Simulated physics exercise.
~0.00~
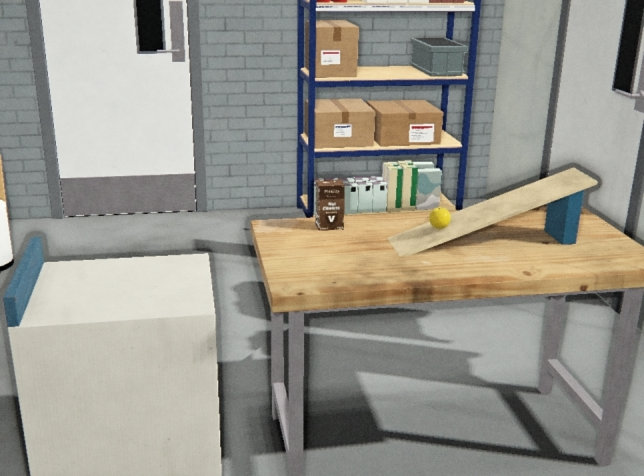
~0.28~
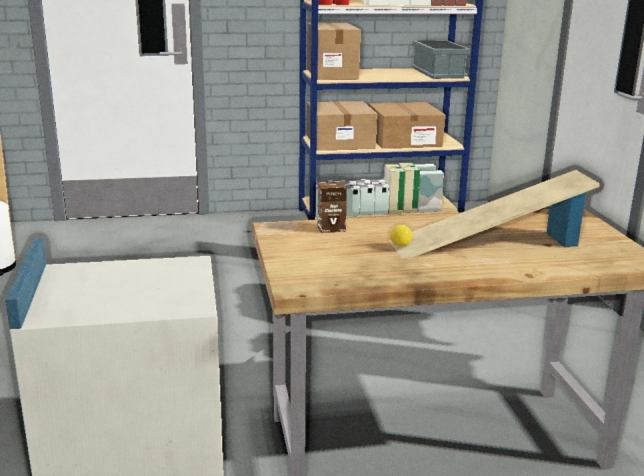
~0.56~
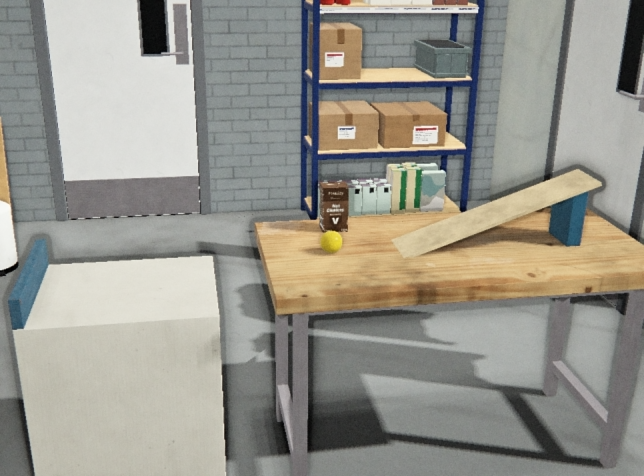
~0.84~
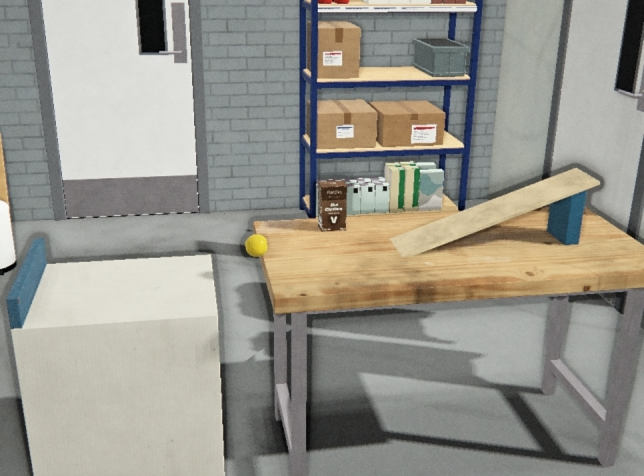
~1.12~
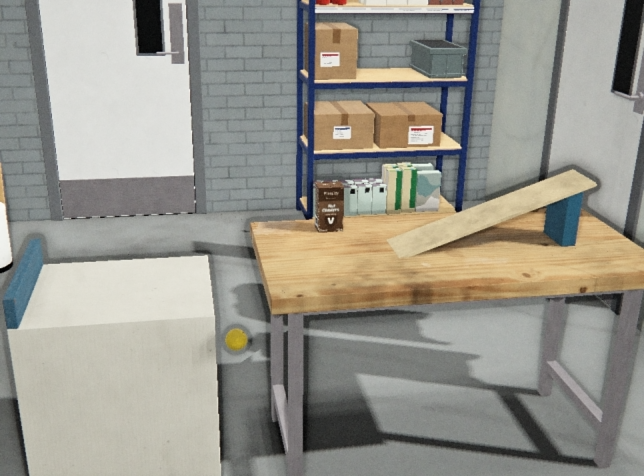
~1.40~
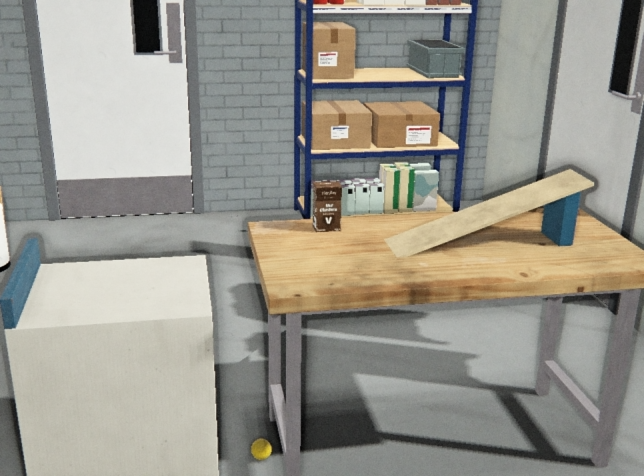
A wooden table with grey metal legs stands at the right of a grey-walled room, seen from slightly above by a gently swaying camera. A pale ramp propped on a blue support rests on it, with a small brown carton near the back edge, while a lower white block with a blue batten stands across a gap to the left. A yellow apple rolls down the ramp and leftward across the tabletop, passing in front of the carton. It goes over the left edge, drops short of the white block and ends low in the gap beside a table leg, while the carton stays in place.
